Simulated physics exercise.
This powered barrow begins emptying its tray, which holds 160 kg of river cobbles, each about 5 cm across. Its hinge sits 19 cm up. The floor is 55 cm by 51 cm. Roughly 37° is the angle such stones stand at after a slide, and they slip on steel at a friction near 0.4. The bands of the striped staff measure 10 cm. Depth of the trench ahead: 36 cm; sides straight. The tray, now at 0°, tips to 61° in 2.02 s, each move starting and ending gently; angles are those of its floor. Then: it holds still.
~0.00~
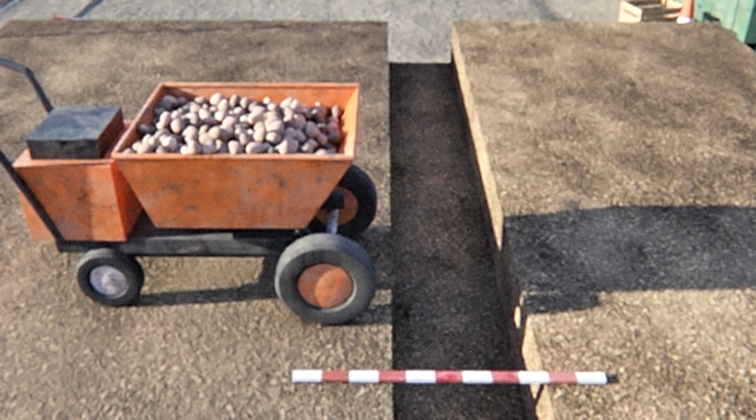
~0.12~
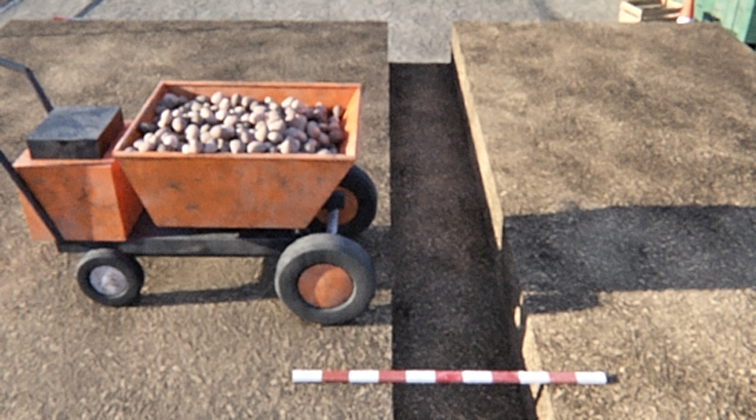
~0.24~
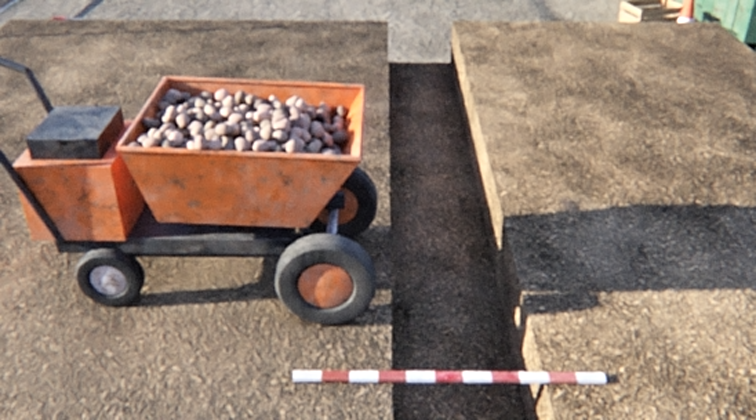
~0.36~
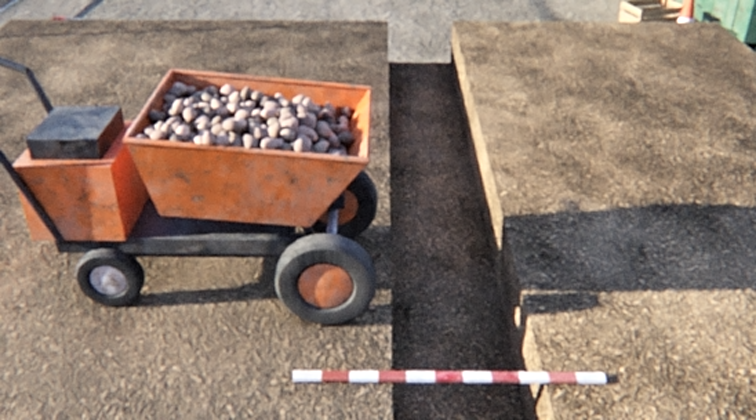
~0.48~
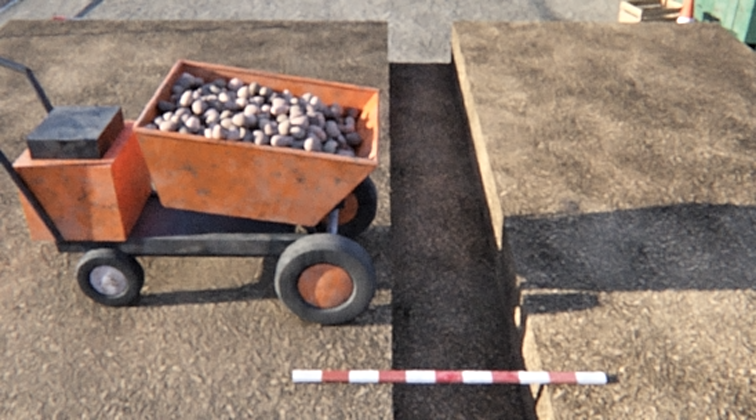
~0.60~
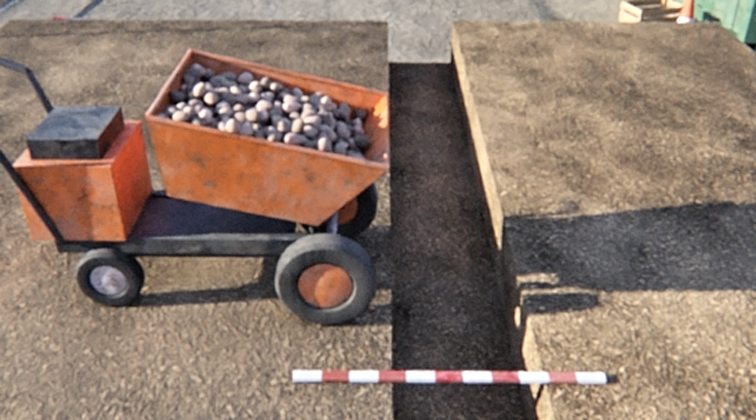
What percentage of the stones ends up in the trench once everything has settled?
About 45 per cent.
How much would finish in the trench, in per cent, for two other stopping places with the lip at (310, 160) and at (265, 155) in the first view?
I'd expect close to 55 per cent at the first and 55 per cent at the second.
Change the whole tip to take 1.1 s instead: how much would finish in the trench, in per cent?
In that case some 35 per cent.
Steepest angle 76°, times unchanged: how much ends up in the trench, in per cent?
In that case some 75 per cent.
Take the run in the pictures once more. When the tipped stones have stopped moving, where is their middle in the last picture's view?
In the last view, about (485, 333).
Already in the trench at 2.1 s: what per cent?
About 20 per cent by then.
After 1.5 s the floor is at 52°; 100 % in the tray; the foremost stones are at (463, 197).
After 2.1 s the floor is at 61°; 77 % in the tray, 19 % in the trench, 4 % past the trench; the foremost stones are at (569, 276).
After 2.5 s the floor is at 61°; 64 % in the tray, 27 % in the trench, 9 % past the trench; the foremost stones are at (621, 263).
After 4.4 s the floor is at 61°; 45 % in the tray, 45 % in the trench, 10 % past the trench; the foremost stones are at (648, 263).
